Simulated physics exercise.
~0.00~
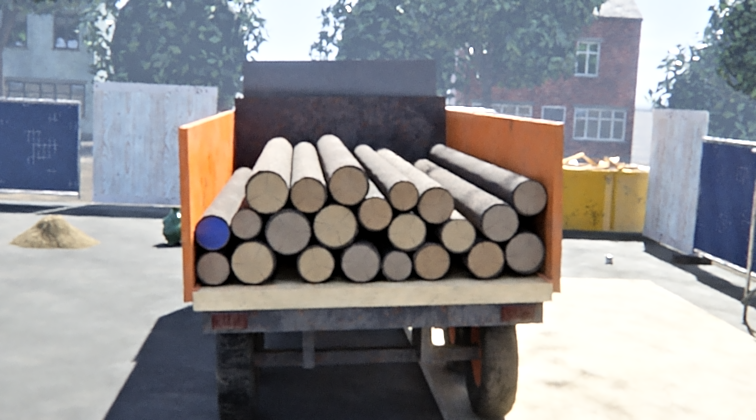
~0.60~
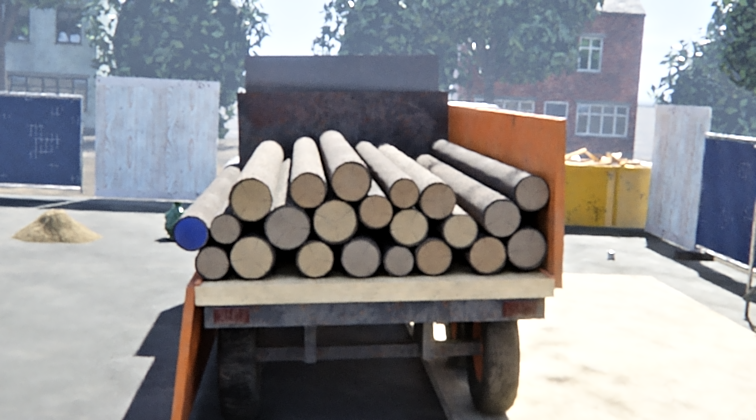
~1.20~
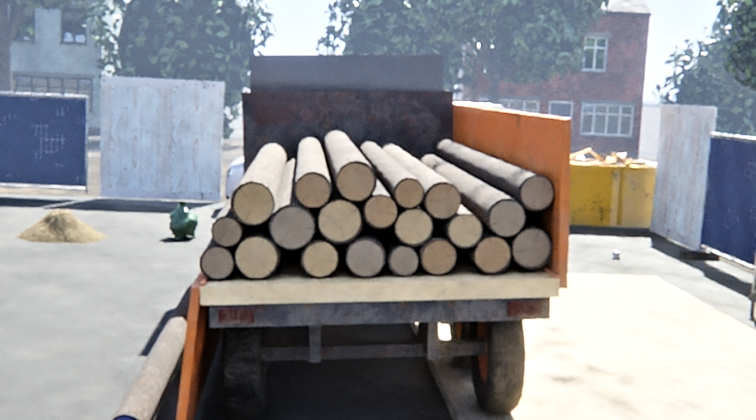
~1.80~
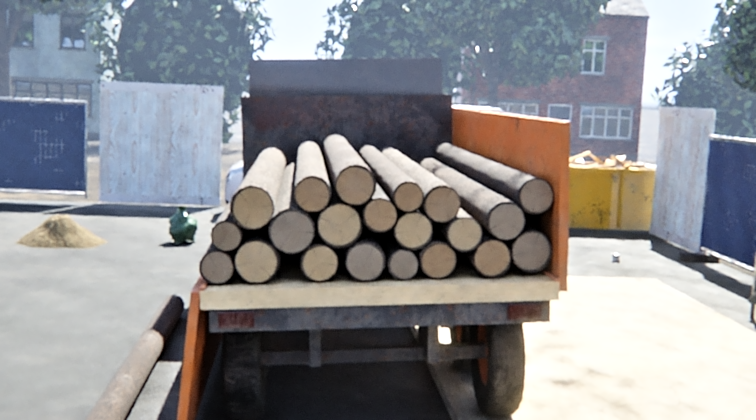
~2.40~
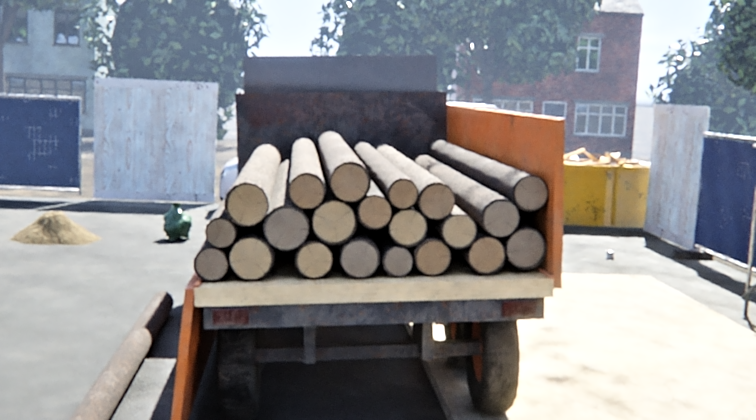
Flatbed lorry stacked with timber poles dropping its left side panel, the blue-ended pole rolling off the edge onto the ground.
